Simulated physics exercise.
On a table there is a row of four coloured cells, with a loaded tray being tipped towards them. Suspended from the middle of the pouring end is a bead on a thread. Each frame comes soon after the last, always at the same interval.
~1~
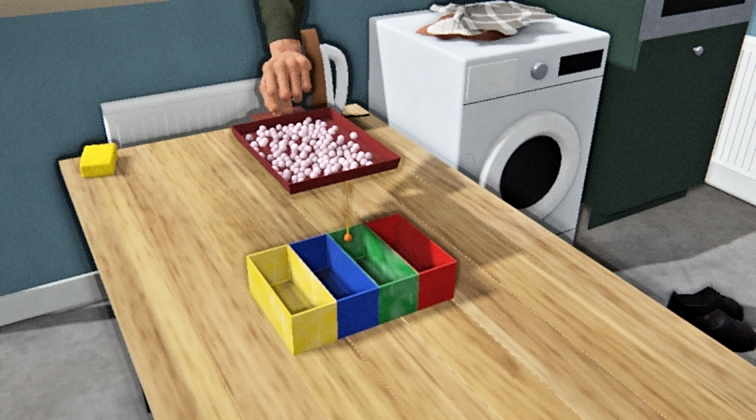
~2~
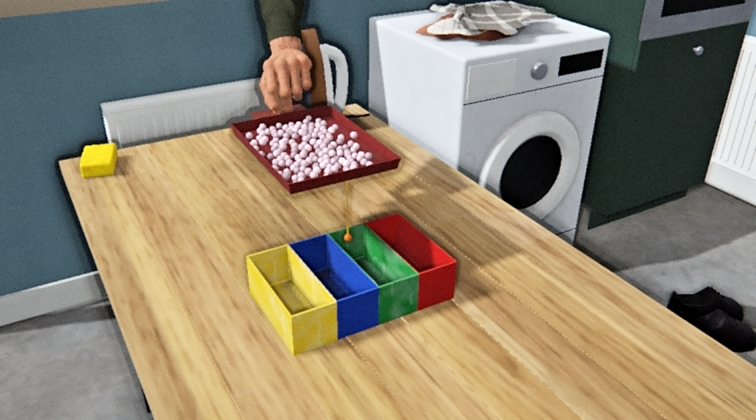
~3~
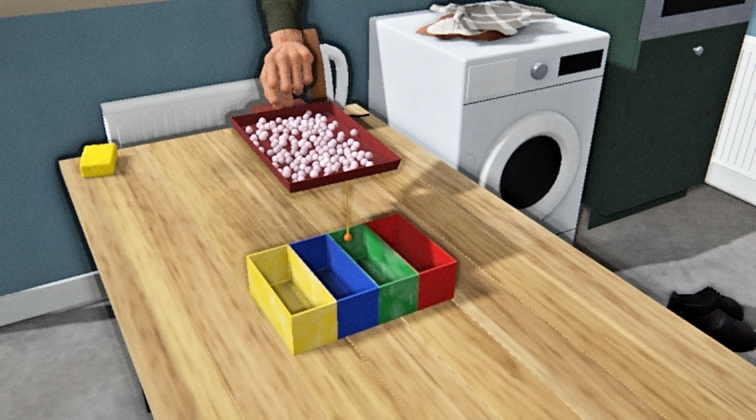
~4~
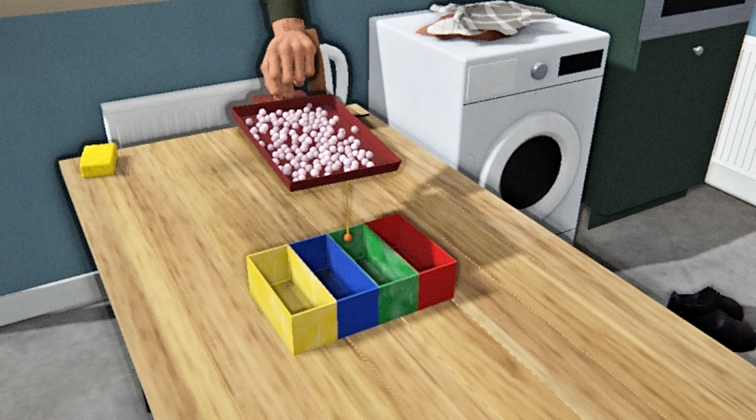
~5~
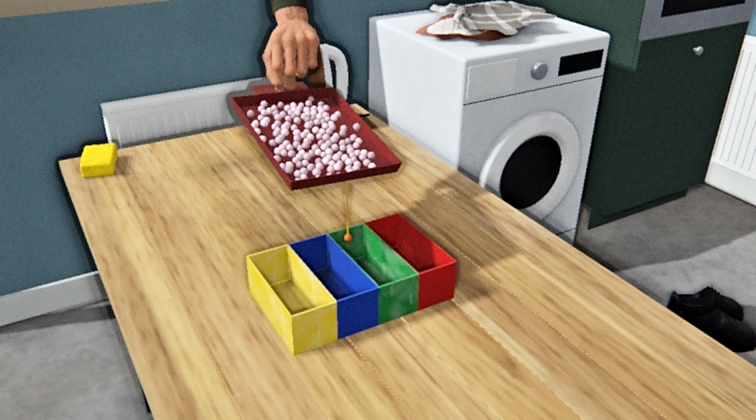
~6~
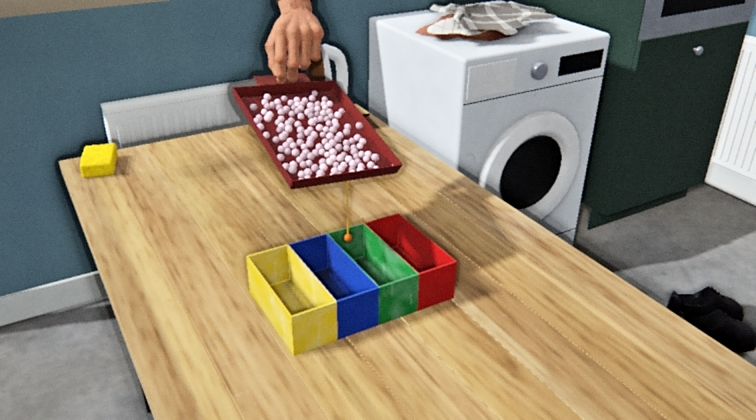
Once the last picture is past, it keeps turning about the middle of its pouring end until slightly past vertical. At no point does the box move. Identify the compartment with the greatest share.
Greatest share: Red.
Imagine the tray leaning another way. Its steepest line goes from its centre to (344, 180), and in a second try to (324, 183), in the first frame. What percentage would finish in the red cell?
I'd say roughly 20 percent with the first slope, 0 percent with the other.
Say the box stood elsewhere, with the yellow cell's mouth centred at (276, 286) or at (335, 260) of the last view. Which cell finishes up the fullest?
First place: The red one; second place: That green cell.
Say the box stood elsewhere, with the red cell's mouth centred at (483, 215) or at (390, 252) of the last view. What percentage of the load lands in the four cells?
Roughly 90% on the first try and 50% on the second.
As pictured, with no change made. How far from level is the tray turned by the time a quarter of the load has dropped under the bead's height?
About 85° of tilt.
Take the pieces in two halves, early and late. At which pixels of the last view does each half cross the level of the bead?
Starting near (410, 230), moving on to near (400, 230).
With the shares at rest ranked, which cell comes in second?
Second position is held by the green one.
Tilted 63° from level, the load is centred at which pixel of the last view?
In the last view, the load is centred close to (367, 156).
Shortly afterwards, tray tipped steeply; all but a few on the tray; a little in the red cell; only a few falling or outside the box.
Next, tray tipped past a quarter turn; only a few on the tray; near two thirds in the red cell; near a quarter in the green cell; only a few in the blue cell; only a few in the yellow cell; a little falling or outside the box.
Some moments later, tray tipped past a quarter turn; the bulk in the red cell; near a quarter in the green cell; only a few in the blue cell; only a few in the yellow cell; a little falling or outside the box.
In the end, tray tipped past a quarter turn; the bulk in the red cell; near a quarter in the green cell; only a few in the blue cell; only a few in the yellow cell; a little outside the box.
